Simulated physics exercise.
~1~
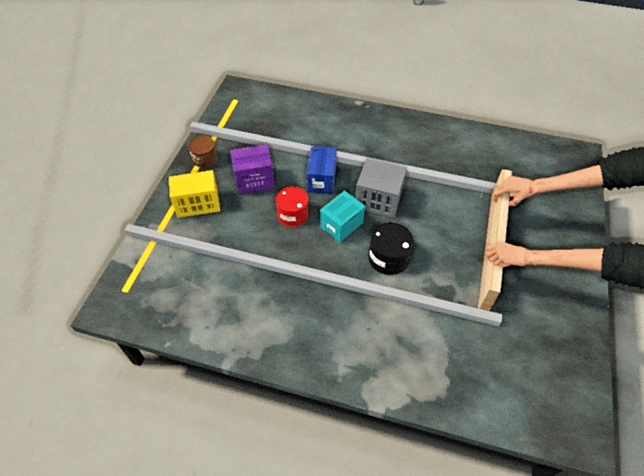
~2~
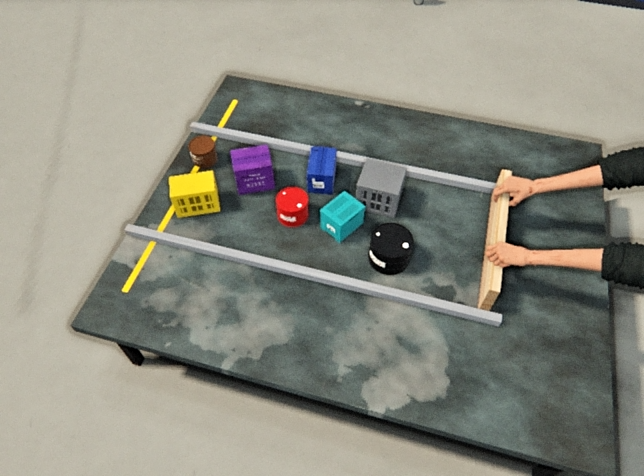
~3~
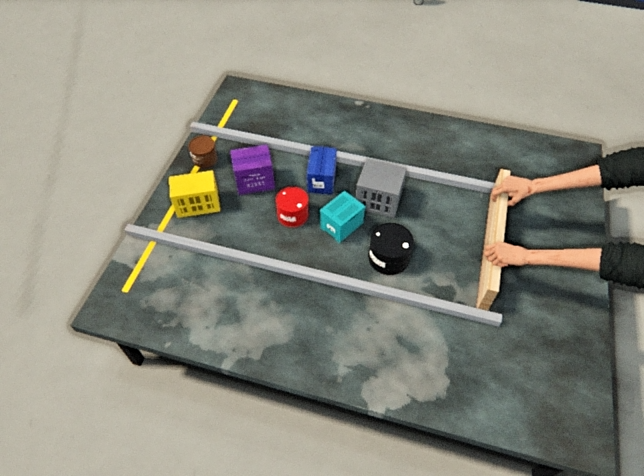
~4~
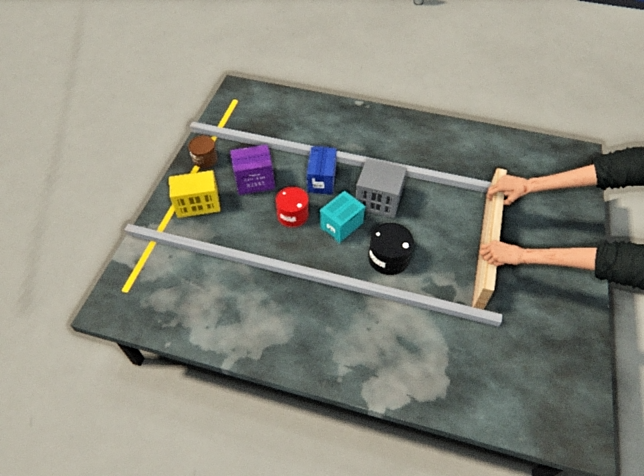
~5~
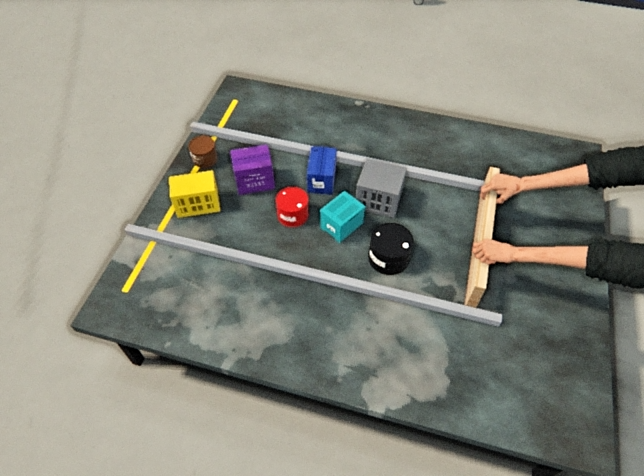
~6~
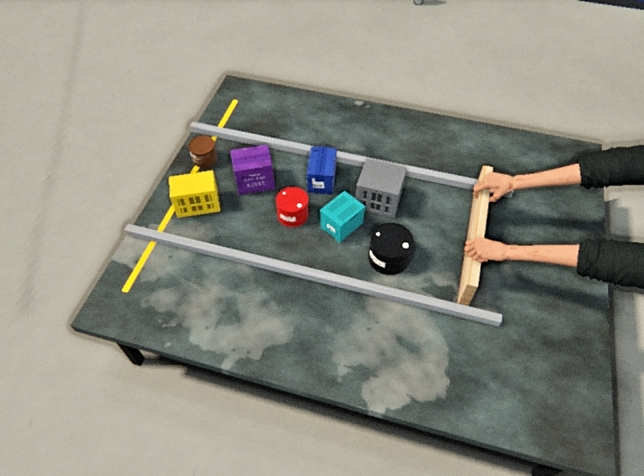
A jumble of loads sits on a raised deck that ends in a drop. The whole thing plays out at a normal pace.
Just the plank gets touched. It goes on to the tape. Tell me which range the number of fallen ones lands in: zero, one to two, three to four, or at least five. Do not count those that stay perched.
It will most likely knock five or more off.
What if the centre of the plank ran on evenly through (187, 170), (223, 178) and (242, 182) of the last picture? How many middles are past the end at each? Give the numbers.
Per position: 5 / 2 / 0.
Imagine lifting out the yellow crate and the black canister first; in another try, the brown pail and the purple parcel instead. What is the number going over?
The first try gives 4, the second gives 3.
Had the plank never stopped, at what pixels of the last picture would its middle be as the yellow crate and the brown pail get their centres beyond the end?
Roughly (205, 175); for the second one, roughly (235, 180).
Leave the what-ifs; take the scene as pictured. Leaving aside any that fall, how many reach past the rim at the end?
Counting them gives 3.
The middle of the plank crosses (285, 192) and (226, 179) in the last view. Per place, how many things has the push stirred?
By the first moment it's 7, by the second it's 8.
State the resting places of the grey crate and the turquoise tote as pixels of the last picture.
Going in order: First (178, 145), then (169, 169).
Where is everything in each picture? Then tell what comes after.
Brown pail (203, 152); yellow crate (195, 194); purple parcel (253, 170); plank (495, 238); tape (188, 182), in the first frame.
Yellow crate (195, 194); plank (495, 238), in the second frame.
Purple parcel (253, 170); black canister (390, 249), in the third frame.
Brown pail (204, 152); turquoise tote (342, 217), in the fourth frame.
Yellow crate (195, 194); red canister (292, 207), in the fifth frame.
Brown pail (204, 152); yellow crate (195, 194); purple parcel (253, 170); plank (476, 234); tape (188, 182), in the sixth frame.
Soon after, none off yet; brown pail at rest near (204, 152); yellow crate at rest near (195, 194); purple parcel at rest near (253, 170).
In the end, the number that fall off is five or more; gone, blue parcel, red canister, purple parcel, yellow crate and brown pail.
